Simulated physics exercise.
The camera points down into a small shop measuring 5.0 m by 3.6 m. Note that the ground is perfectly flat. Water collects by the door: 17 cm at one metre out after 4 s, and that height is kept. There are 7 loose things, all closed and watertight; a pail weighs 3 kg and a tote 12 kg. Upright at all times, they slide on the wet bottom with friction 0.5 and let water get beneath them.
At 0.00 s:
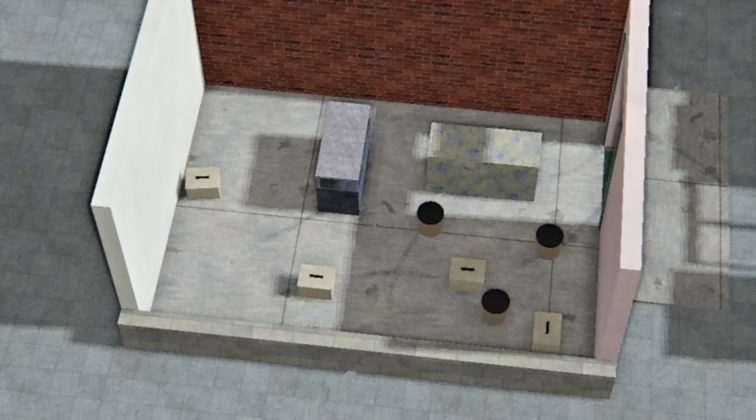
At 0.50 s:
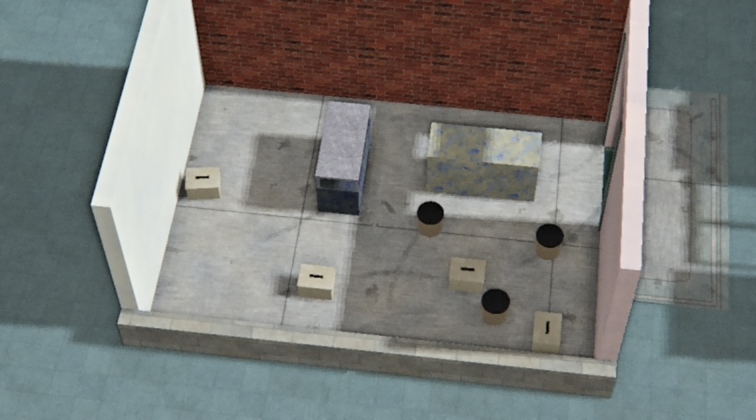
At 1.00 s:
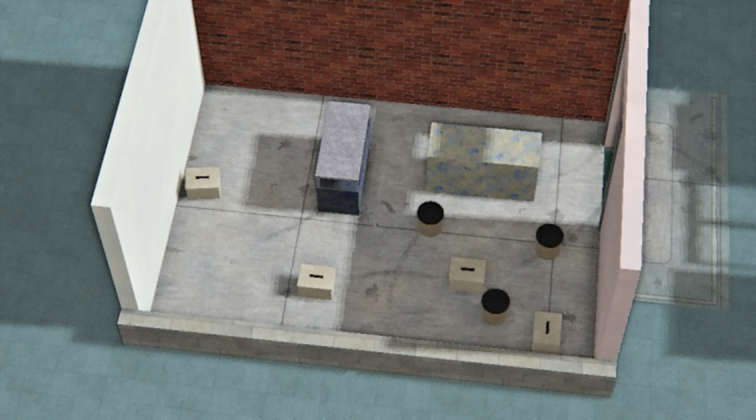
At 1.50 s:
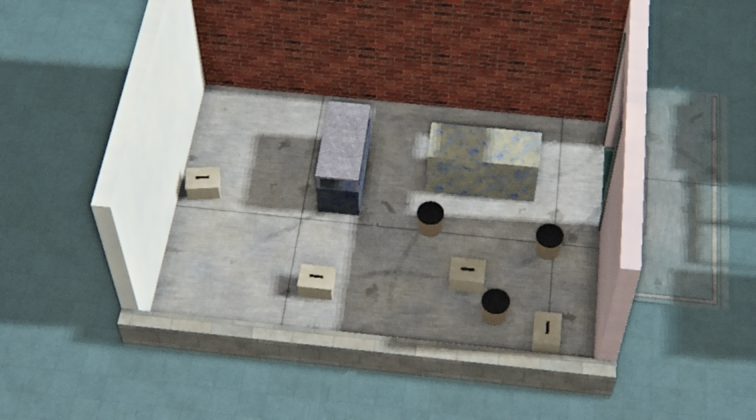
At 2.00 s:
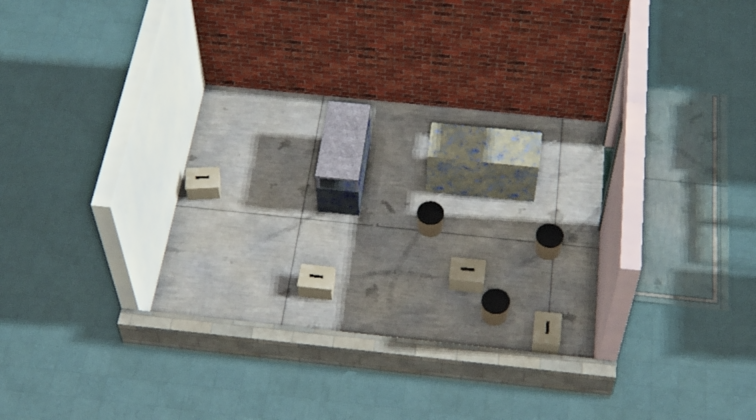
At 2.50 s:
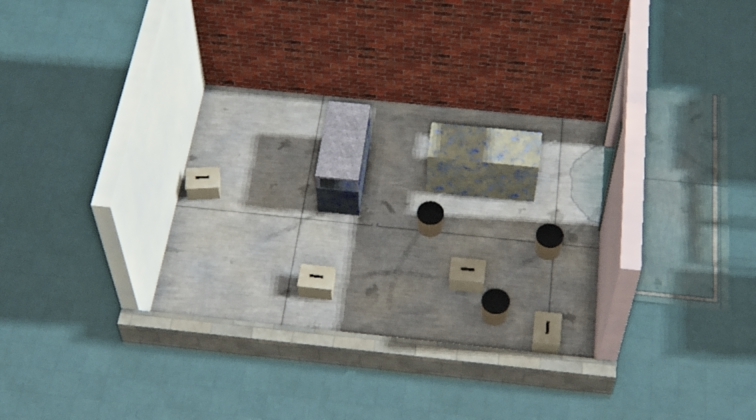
In the video, bluish water covers the pavement around a small walled room with boxes, black-topped stools and two larger blocks, then spreads over the paved patch at right and slightly inside the right wall, while the objects stay still.
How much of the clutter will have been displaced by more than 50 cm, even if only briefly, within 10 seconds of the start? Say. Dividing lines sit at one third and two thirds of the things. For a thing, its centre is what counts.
My call: Fewer than a third of them.
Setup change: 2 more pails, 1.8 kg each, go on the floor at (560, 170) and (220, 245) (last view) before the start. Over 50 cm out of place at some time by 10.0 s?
Well, the first one tops the mark, and the second stays under the mark.
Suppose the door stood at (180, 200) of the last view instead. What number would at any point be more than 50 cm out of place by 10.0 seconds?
Then it comes to 1.
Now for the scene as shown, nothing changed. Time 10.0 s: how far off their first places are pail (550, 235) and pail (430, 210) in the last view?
80 cm and 30 cm respectively.
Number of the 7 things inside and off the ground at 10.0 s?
The count is 3.
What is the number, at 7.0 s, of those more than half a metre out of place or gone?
The number I get is 2.
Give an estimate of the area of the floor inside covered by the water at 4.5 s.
At that time the wet patch spans about 3.5 m2.
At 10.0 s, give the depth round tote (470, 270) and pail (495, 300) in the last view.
First roughly 4 cm, second roughly 5 cm.
After 3.5 s 0 of 7 are over 50 cm from their spots; 0 afloat.
After 4.5 s 0 of 7 are over 50 cm from their spots; 0 afloat.
After 7.0 s 2 of 7 are over 50 cm from their spots; 1 afloat.
After 10.0 s 2 of 7 are over 50 cm from their spots, and 2 have been at some point; 3 afloat.
